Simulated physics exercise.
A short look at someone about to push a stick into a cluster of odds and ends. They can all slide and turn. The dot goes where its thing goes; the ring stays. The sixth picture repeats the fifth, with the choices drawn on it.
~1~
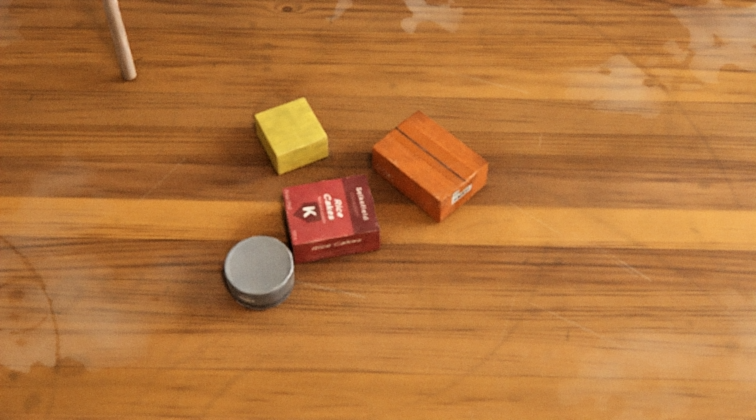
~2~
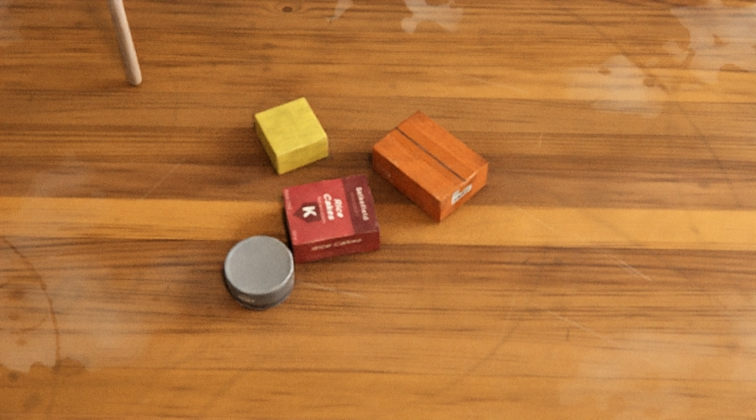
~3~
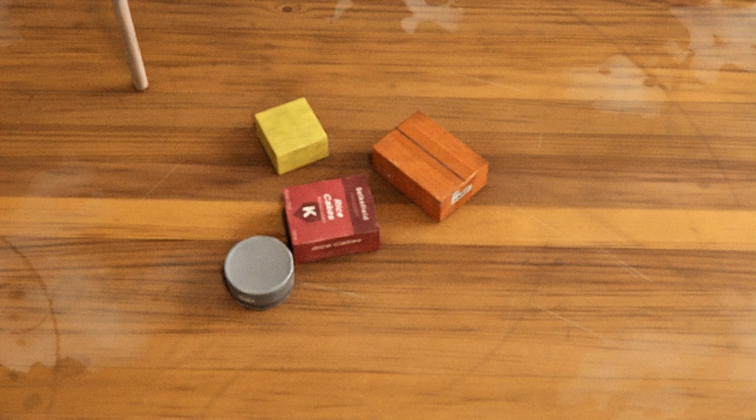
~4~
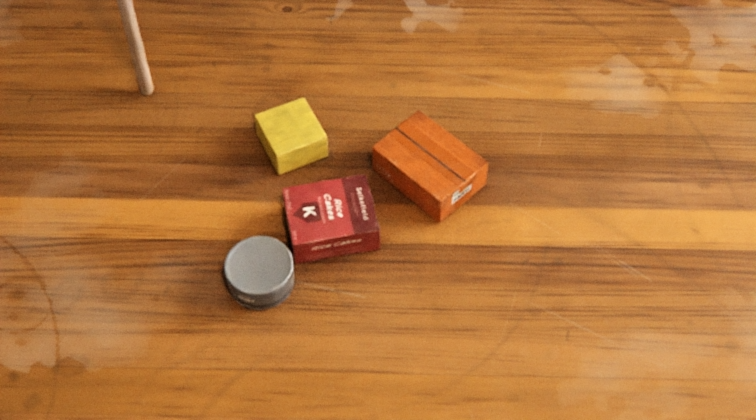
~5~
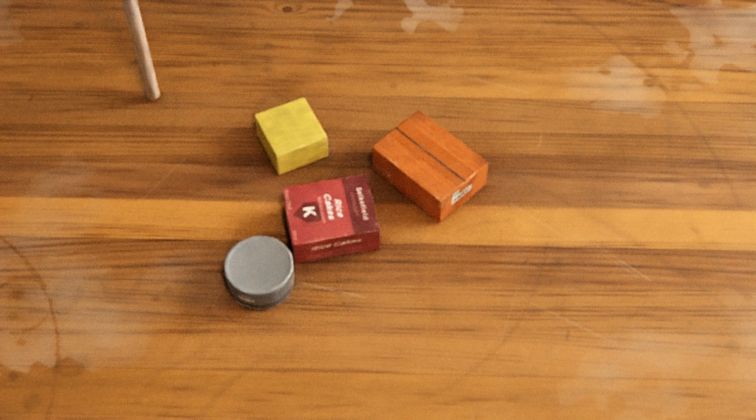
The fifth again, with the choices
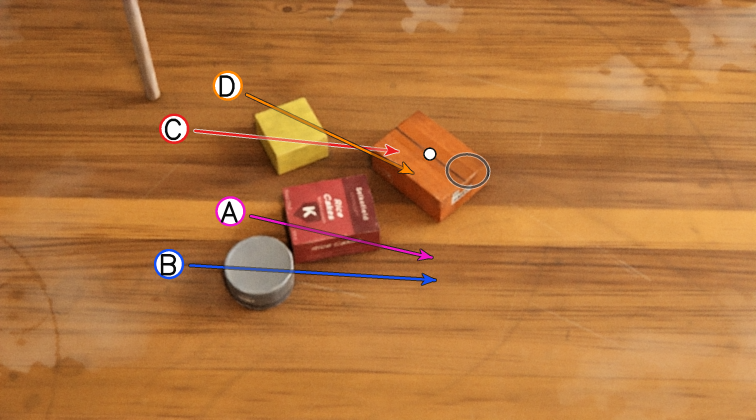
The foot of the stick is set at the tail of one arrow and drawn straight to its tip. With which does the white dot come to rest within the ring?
D.
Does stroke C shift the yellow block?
Yes.
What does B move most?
The grey jar goes farthest.
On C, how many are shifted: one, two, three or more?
Two.
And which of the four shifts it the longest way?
Stroke C.
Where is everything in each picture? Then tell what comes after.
Grey jar (260, 273); orange box (429, 166); yellow block (292, 136), in the first frame.
Yellow block (292, 136); red box (331, 218), in the second frame.
Grey jar (260, 273); orange box (429, 166), in the third frame.
Yellow block (292, 136); red box (331, 218), in the fourth frame.
Grey jar (260, 273); orange box (429, 166); yellow block (292, 136), in the fifth frame.
On the marked copy, A from (251, 216) to (432, 258); B from (190, 265) to (435, 280); C from (195, 131) to (398, 151); D from (247, 95) to (413, 173); the ring at (467, 171); the white dot at (430, 154).
With D. Early on, foot of the stick (304, 123); orange box (429, 166); yellow block (296, 143).
Further on, foot of the stick (366, 152); orange box (429, 166); yellow block (303, 152).
At the end, foot of the stick (413, 174); orange box (466, 181); yellow block (303, 152); the dot on the orange box is in the ring.
As for the rest, A leaves the dotted thing at (447, 156); B leaves the dotted thing at (429, 166); C leaves the dotted thing at (495, 191).
